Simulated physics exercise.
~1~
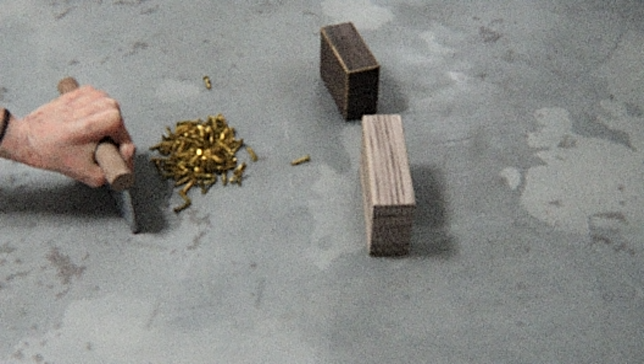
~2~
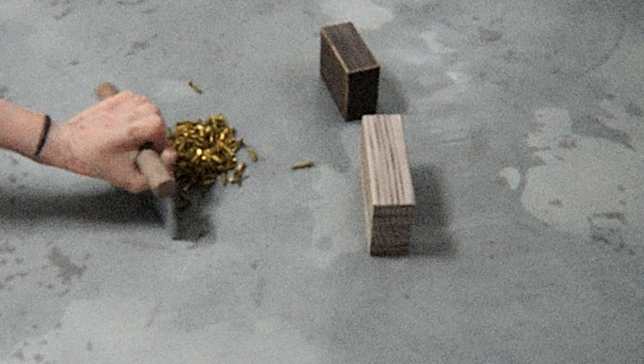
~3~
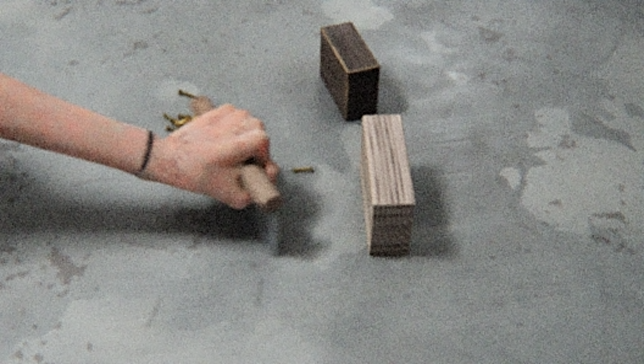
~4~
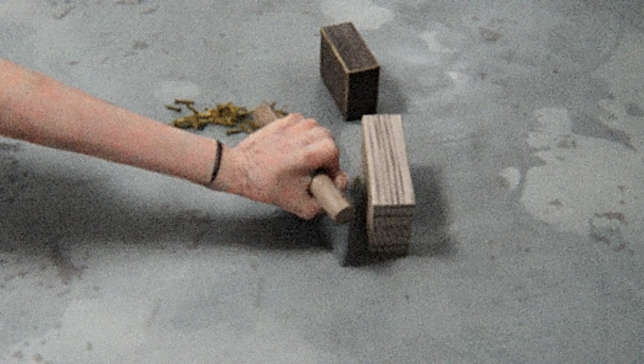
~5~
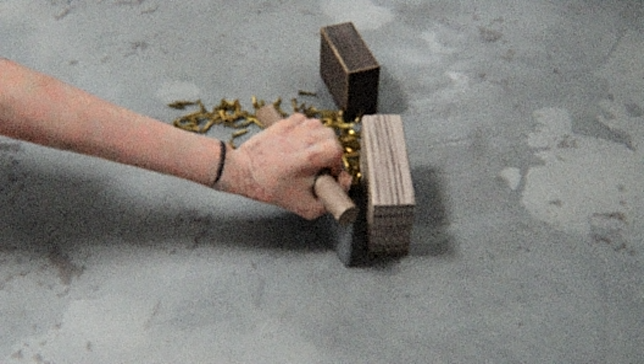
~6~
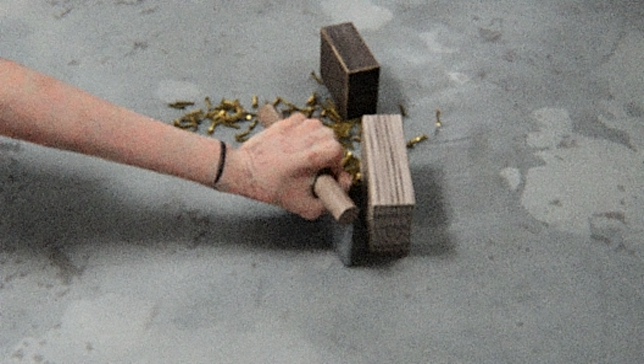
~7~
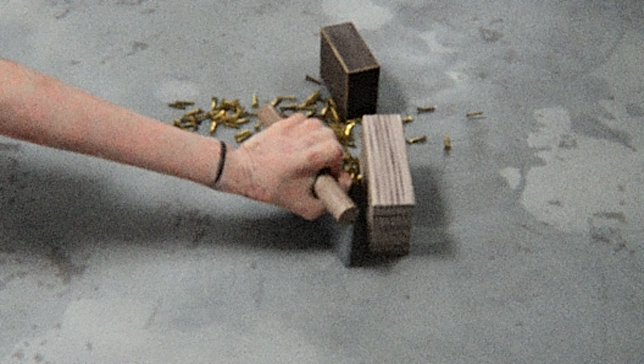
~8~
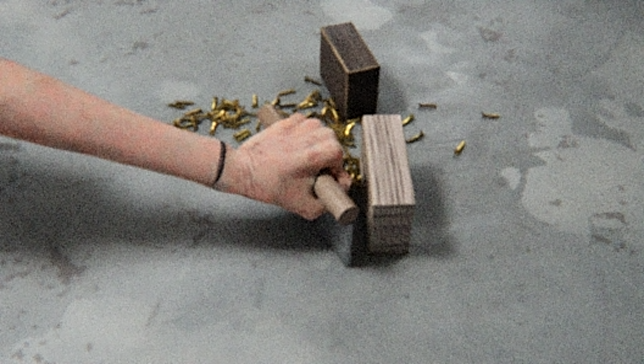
At the start, a hand wearing a dark wristband holds a wooden-handled scraper just left of a pile of small brass-coloured screws on a mottled grey floor, with two wooden blocks standing to the right. The hand pushes the scraper rightwards, sweeping into the pile. It stops close to the pale near block and stays there. The screws spread out towards the blocks, and a few slip through the gap and slide beyond it. In the end, most lie scattered before the blocks, while a handful rest in the gap or past it.
